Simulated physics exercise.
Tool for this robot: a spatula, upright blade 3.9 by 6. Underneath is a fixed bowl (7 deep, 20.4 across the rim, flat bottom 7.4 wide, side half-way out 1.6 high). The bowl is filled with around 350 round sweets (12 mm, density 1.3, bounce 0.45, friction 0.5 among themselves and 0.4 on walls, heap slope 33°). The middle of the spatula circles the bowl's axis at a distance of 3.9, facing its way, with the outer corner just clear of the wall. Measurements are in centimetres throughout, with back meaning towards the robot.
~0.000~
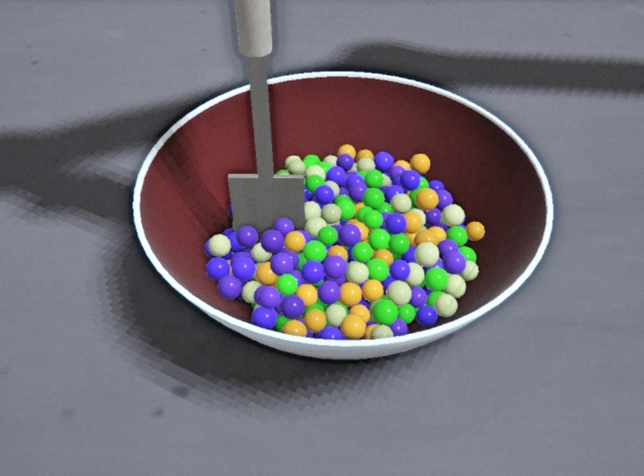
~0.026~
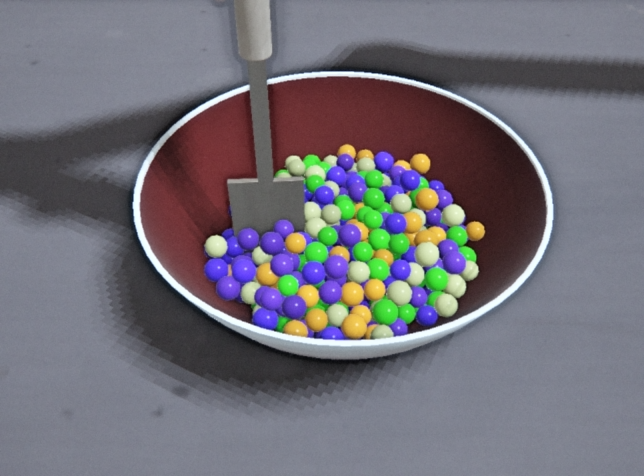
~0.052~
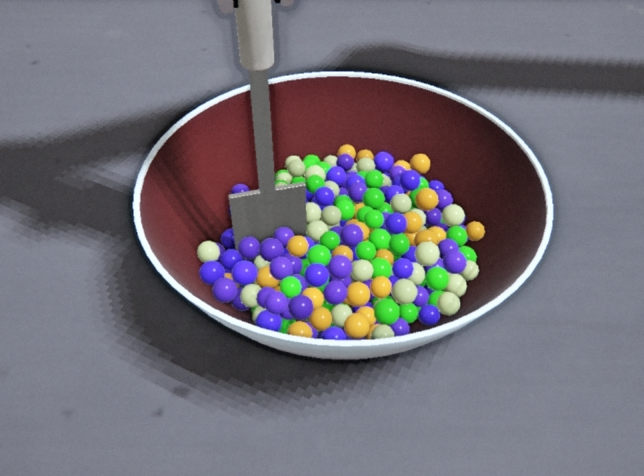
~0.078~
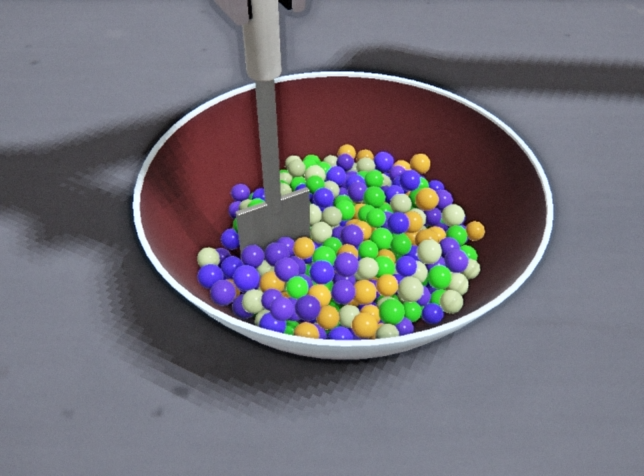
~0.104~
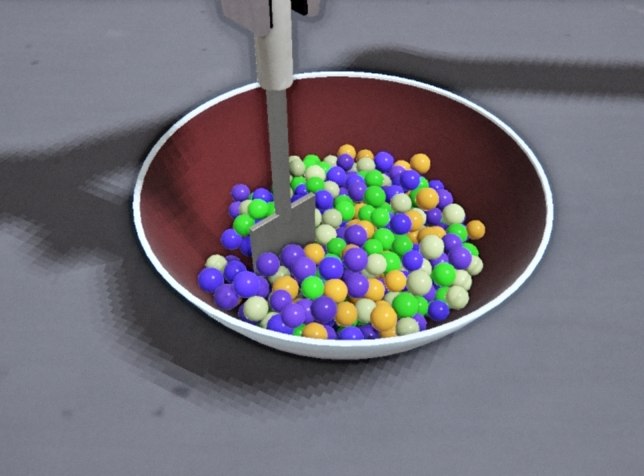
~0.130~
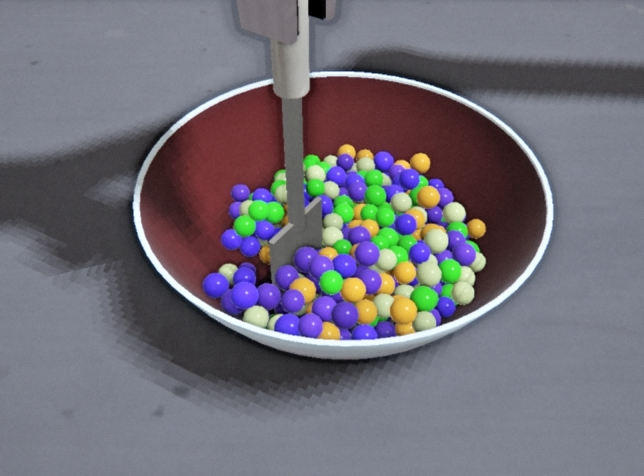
In this clip, a flat spatula held by a robot arm stands in a bowl of purple, green, orange and cream balls, then sweeps along the left side toward the viewer, turning and pushing nearby balls slightly rightward.
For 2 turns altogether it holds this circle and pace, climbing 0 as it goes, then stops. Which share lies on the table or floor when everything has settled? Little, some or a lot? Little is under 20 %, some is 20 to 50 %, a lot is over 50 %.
Little.
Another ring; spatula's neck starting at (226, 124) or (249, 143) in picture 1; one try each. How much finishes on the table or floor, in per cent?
About 15 and 10 per cent.
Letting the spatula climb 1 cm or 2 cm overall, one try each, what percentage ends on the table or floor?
About 0 per cent on the first try and 0 per cent on the second.
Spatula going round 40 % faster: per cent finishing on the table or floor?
That would be some 10 percent.
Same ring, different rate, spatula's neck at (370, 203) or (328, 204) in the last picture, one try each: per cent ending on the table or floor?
Around 25 and 10 per cent respectively.
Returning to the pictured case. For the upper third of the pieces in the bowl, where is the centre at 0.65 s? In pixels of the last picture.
I'd put its middle near (246, 180).
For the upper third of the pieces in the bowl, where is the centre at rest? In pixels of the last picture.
Centre of top third: Approx. (240, 241).
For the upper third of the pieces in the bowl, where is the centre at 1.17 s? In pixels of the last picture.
Close to pixel (407, 154).
After 0.65 s, 317° round, highest piece 8 above the table; 354 in the bowl.
After 1.17 s, 219° round, highest piece 8 above the table; 351 in the bowl, 2 on the table or floor, 1 in flight or on the tool.
After 1.63 s, 0° round, highest piece 7 above the table; 349 in the bowl, 4 on the table or floor, 1 in flight or on the tool.
After 2.33 s, 0° round, highest piece 7 above the table; 349 in the bowl, 5 on the table or floor.
At rest, 349 in the bowl, 5 on the table or floor. That is 1 % on the table or floor.
